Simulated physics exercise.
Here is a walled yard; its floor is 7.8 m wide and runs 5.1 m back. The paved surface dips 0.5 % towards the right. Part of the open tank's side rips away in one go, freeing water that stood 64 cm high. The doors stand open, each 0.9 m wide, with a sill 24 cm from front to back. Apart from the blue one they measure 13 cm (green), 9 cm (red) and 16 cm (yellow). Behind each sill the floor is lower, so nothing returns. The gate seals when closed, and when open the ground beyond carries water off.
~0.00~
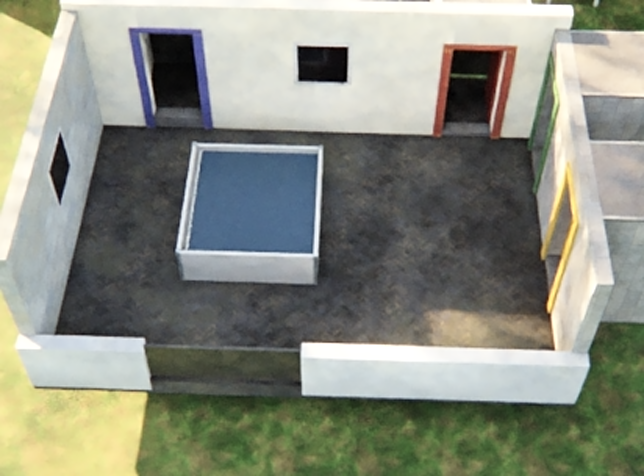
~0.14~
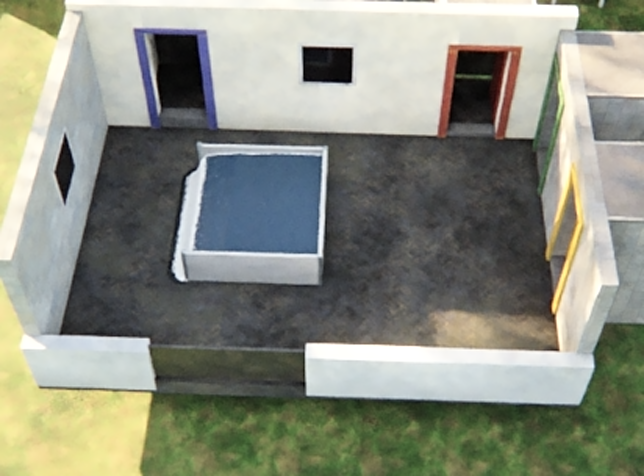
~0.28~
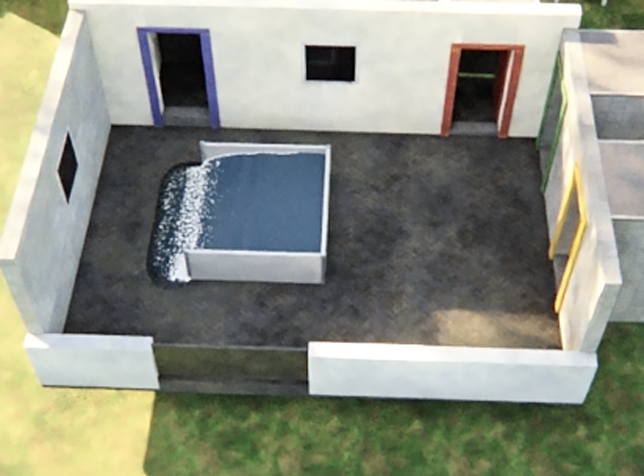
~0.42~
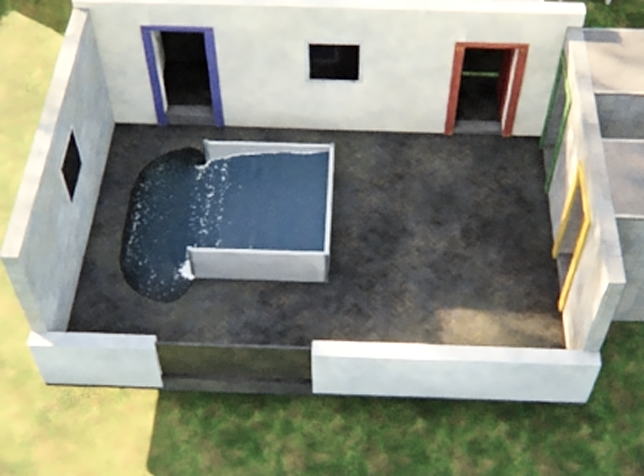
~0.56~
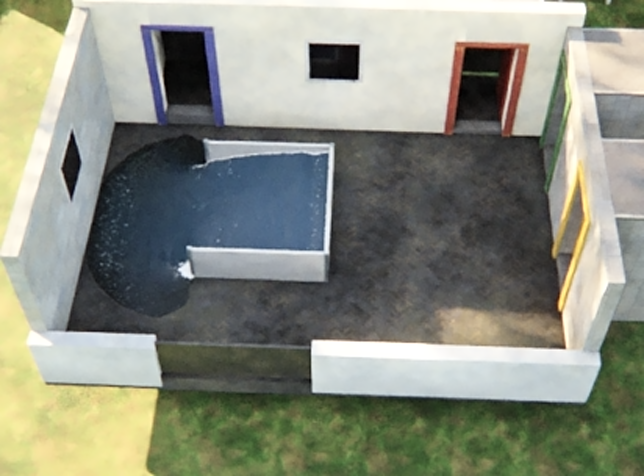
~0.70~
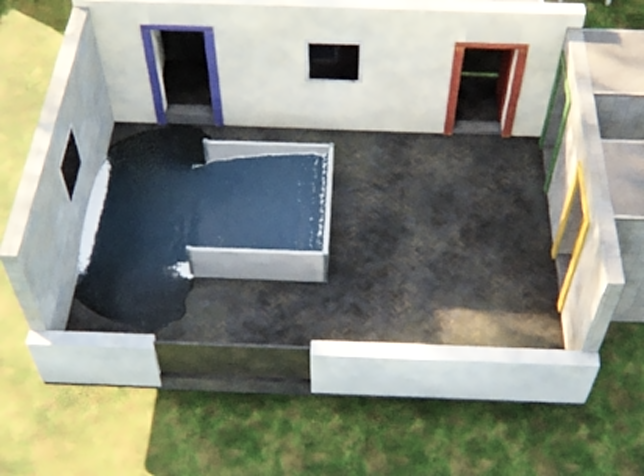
Water bursts from the left side of a square, open tank of blue water standing left of centre in a white-walled yard with a dark floor, seen from high above. A blue-edged door and a red-edged one flank a dark window in the back wall, with yellow and green edging at right and grass outside. Foaming at first, the water fans out leftward, reaches the left wall and spreads along it, while the view shifts very slightly early on.
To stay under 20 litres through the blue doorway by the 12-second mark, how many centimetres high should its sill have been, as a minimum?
Some 17 cm above the ground.
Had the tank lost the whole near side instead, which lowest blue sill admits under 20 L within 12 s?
About 13.5 cm.
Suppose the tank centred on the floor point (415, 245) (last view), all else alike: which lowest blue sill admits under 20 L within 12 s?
Some 15 cm.
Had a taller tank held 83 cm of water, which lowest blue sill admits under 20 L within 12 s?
About 23 cm.
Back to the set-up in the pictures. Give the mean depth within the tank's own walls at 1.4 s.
Some 34 cm.
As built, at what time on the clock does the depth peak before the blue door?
Near 3.0 s.
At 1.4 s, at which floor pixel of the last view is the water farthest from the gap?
Near (59, 359).
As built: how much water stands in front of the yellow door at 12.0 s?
Some 10.5 cm.
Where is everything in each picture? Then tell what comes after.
The first frame shows still water, 64 cm deep, in the open tank at (253, 201); the blue door at (174, 87) is dry.
In the second frame, the gap is at (196, 216), the front 0.3 m out at (174, 275); the back of the open tank holds 64 cm.
In the third frame, the front is at (152, 267), 0.7 m from the gap at (199, 216); 1.6 m2 of floor is wet, 64 cm left at the back.
In the fourth frame, the gap is at (203, 215), the front 1.2 m out at (125, 256); the back of the open tank holds 64 cm.
In the fifth frame, water pours out at (203, 215) and has run 1.8 m, to (92, 257); about 8 cm deep outside, 61 cm at the back.
In the sixth frame, the gap is at (202, 215), the front 1.9 m out at (76, 289); the back of the open tank holds 54 cm; 0.5 m in a straight line remain to the blue door at (185, 84).
After 1.4 s water covers 25 % of the floor, deepest (45 cm) near (102, 223); 5 cm at the blue door, 0 litres in over its 25 cm sill.
After 3.0 s water covers 40 % of the floor, deepest (36 cm) near (61, 349); 23 cm at the blue door, 0 litres in over its 25 cm sill.
After 12.0 s water covers 100 % of the floor, deepest (14 cm) near (359, 154); 7 cm at the blue door, 1 litre in over its 25 cm sill.
At the blue door as built, the water arrived by 0.9 s and peaked near 23 cm at 3.0 s.
Run again over the same 12 s with other heights there, 33 litres in over 15 cm, 8 litres over 20.5 cm. The limit of 20 litres is kept from about 17 cm up.
